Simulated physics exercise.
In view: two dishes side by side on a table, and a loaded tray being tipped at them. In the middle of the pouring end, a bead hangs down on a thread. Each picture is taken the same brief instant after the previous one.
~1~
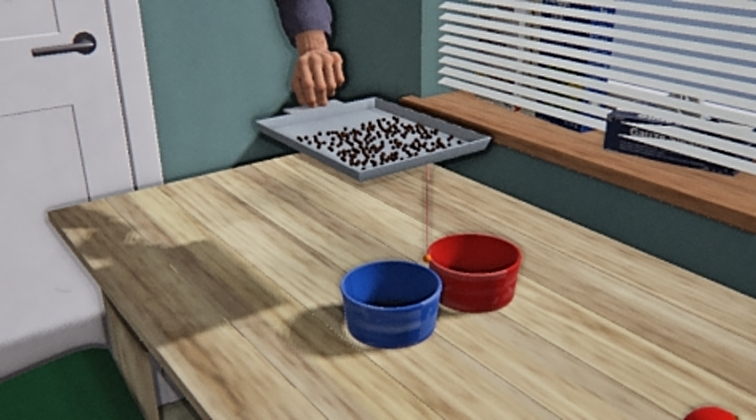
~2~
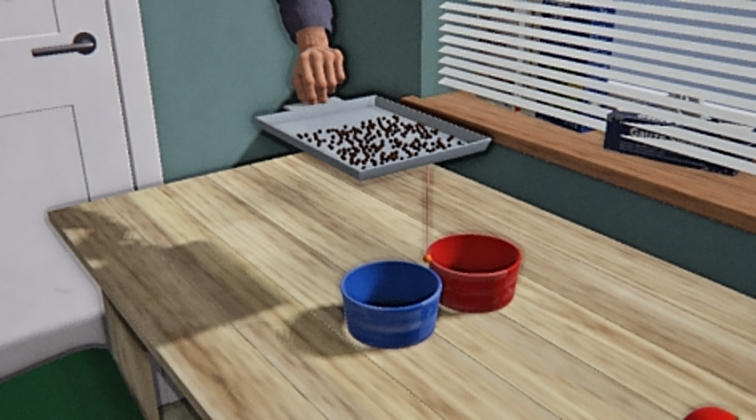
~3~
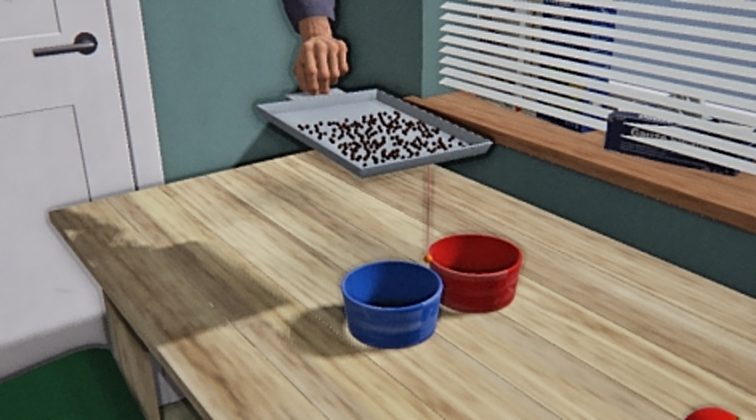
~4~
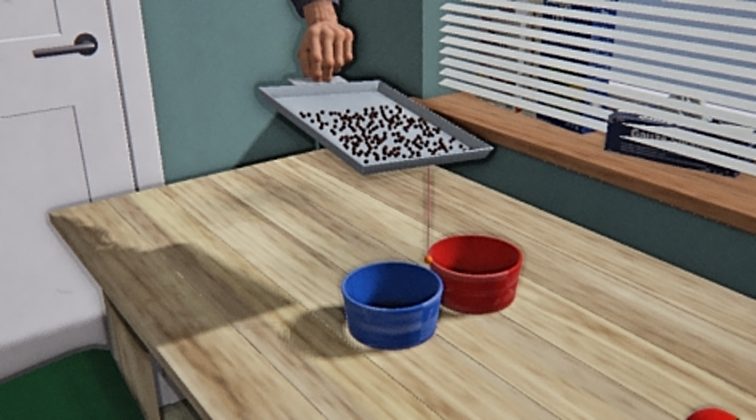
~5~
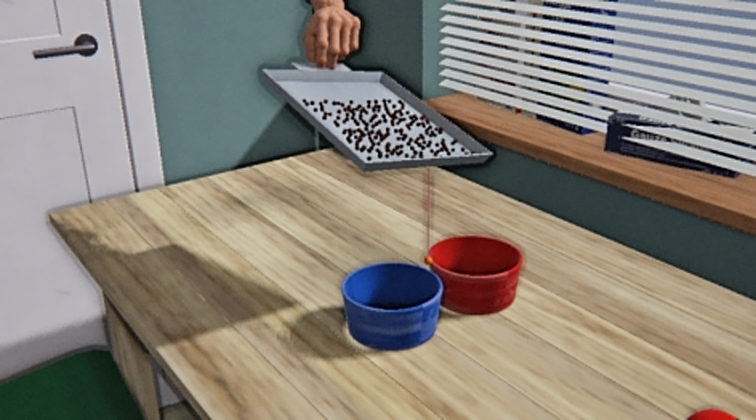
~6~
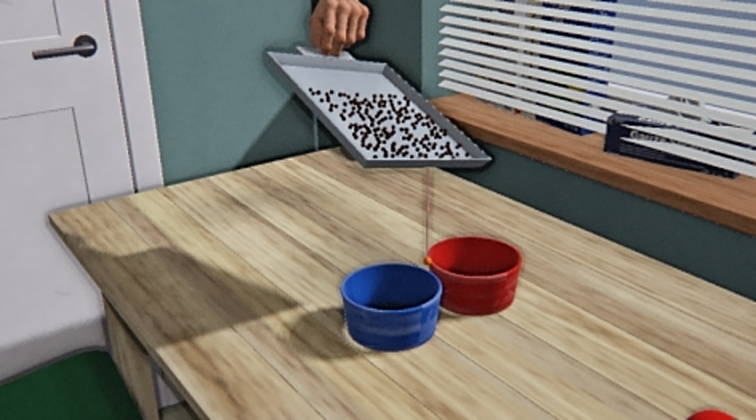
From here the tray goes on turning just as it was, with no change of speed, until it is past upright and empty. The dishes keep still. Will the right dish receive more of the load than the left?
The larger share will most likely go to the dish on the right.
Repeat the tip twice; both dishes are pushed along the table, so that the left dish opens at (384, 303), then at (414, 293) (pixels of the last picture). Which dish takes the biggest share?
In order of the tries: The dish on the right side, then the dish on the right side.
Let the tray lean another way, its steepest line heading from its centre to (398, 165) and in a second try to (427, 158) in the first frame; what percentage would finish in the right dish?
Case one 0 %; case two 50 %.
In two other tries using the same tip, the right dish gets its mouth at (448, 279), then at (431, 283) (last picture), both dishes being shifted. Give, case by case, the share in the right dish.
In order, 10 % and 0 %.
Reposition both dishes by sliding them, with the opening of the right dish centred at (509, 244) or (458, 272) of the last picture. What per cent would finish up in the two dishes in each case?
Close to 60 per cent, followed by close to 30 per cent.
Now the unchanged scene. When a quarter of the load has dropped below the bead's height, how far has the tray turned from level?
That would be about 75 degrees from level.
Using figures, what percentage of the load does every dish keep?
Left dish: 0; right dish: 100 percent.
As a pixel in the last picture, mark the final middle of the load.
Near (484, 289).
Shortly afterwards, tray tipped steeply; near two thirds on the tray; only a few in the right dish; near a quarter in the air.
Next, tray tipped past a quarter turn; a little on the tray; the bulk in the right dish; only a few outside both; a little in the air.
Some moments later, tray tipped past a quarter turn; all but a few in the right dish; only a few outside both.
In the end, tray tipped past a quarter turn; none at all in the left dish; all but a few in the right dish; only a few outside both.
